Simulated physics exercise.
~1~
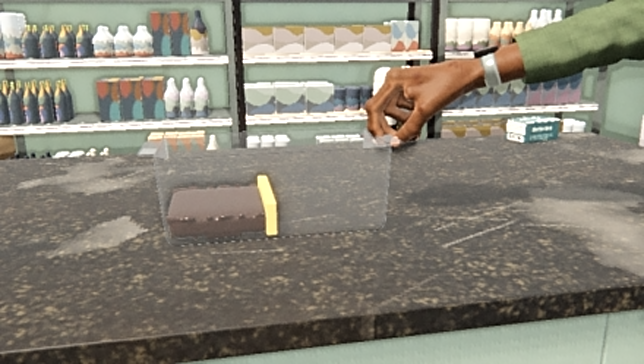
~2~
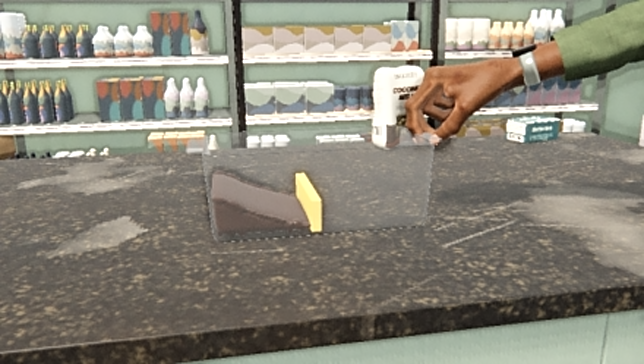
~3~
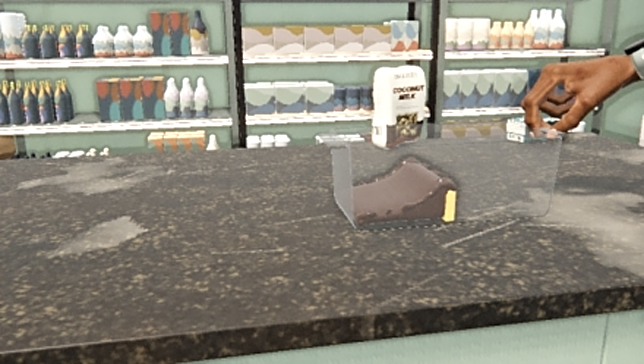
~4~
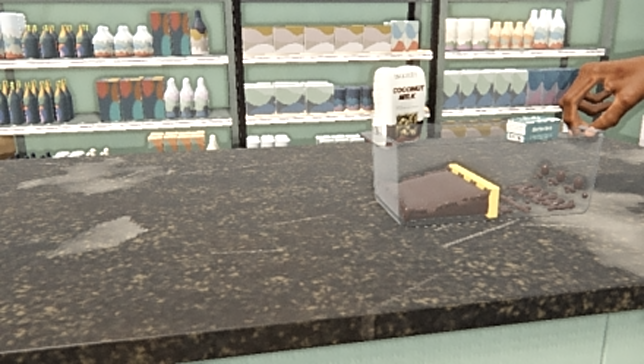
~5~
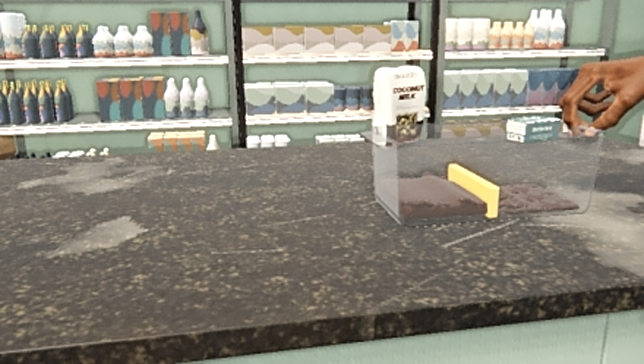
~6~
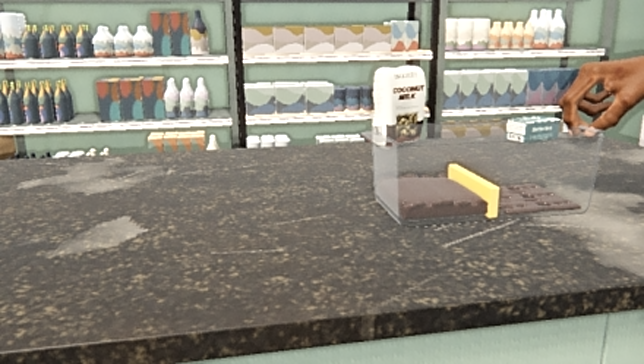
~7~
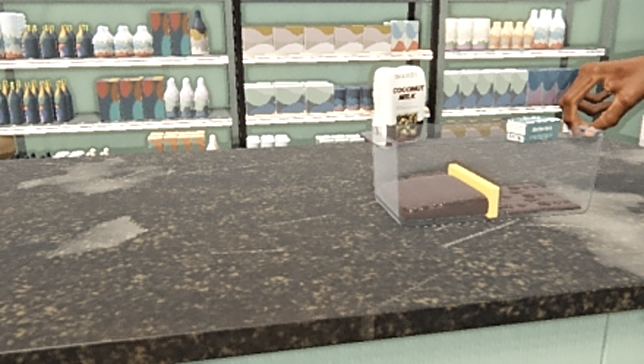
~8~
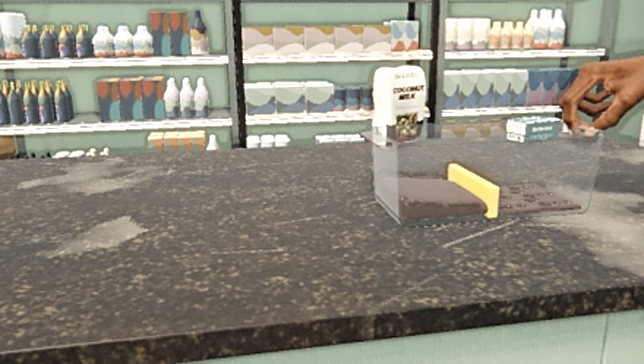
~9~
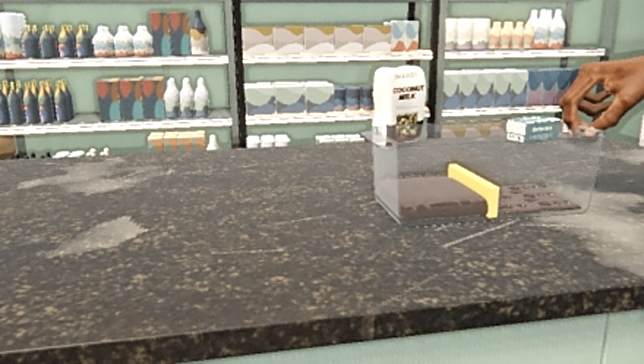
A hand pulls a clear tub right, and some dark liquid crosses its yellow divider and settles.
